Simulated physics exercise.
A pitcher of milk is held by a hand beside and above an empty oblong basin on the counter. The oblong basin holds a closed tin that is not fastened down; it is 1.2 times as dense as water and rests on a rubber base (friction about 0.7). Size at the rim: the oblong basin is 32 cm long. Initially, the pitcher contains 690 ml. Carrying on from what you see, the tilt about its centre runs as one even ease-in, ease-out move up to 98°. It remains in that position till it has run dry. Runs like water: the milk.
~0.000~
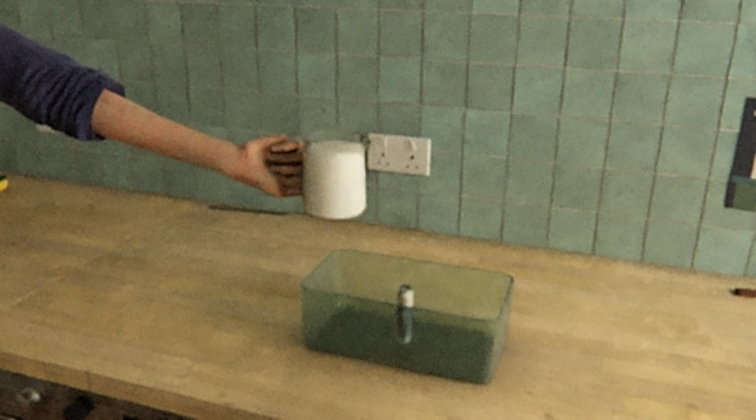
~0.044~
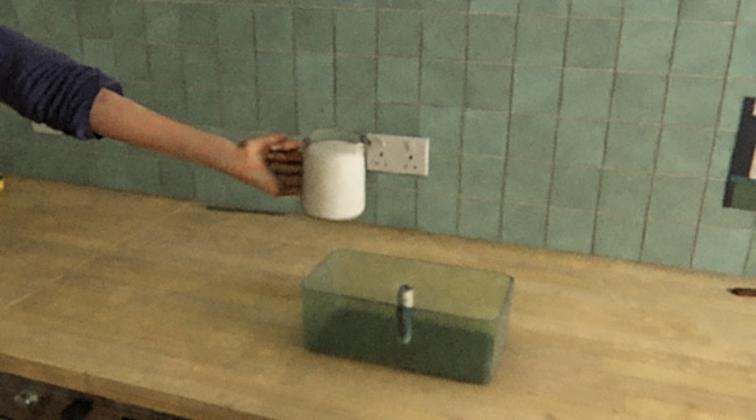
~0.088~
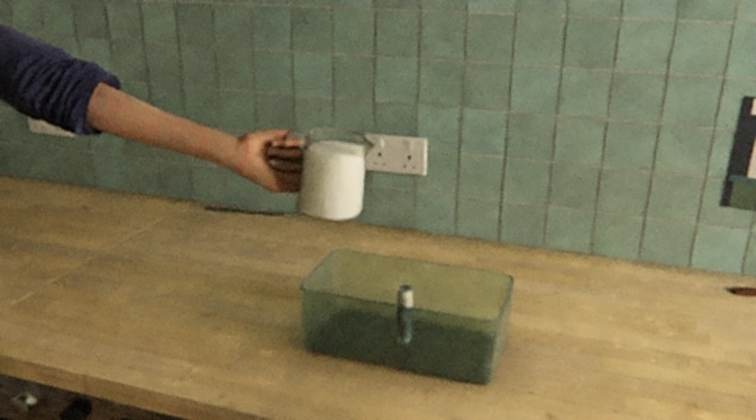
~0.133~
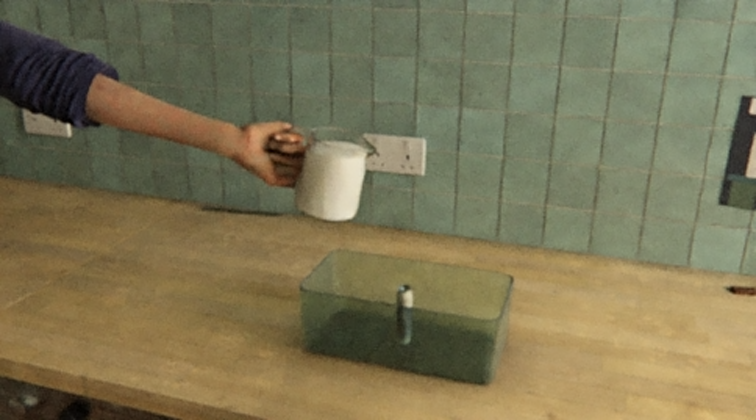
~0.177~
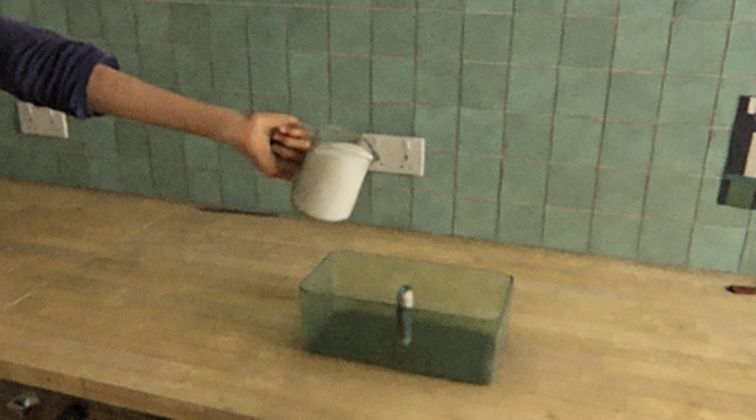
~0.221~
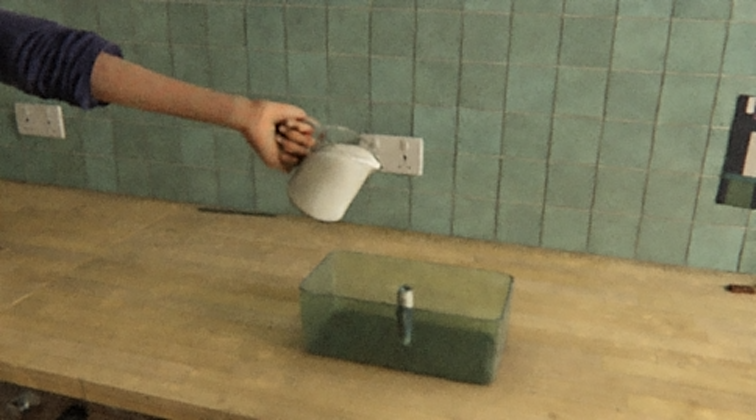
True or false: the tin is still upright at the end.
True.
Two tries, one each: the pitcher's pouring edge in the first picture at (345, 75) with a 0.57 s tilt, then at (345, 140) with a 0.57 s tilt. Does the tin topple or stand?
Trial 1 - tin tips; trial 2 - tin tips.
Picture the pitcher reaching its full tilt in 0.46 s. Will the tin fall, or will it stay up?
The tin stays on its base.
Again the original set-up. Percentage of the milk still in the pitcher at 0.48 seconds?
Around 68 percent.
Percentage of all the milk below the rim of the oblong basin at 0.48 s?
Roughly 7 per cent.
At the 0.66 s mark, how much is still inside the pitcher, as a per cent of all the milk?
Roughly 28 percent remains.
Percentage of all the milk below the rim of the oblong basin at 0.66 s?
Value: Approx. 46 %.
By 0.48 s the tilt is 92° and 67 per cent is still to pour; the tin stands where it began.
By 0.66 s the tilt is 98° and 29 per cent is still to pour; the tin stands where it began.
By 0.86 s the tilt is 98° and 11 per cent is still to pour; the tin stands where it began.
By 1.07 s the tilt is 98° and 4 per cent is still to pour; the tin stands where it began.
At rest the tin stands where it began.
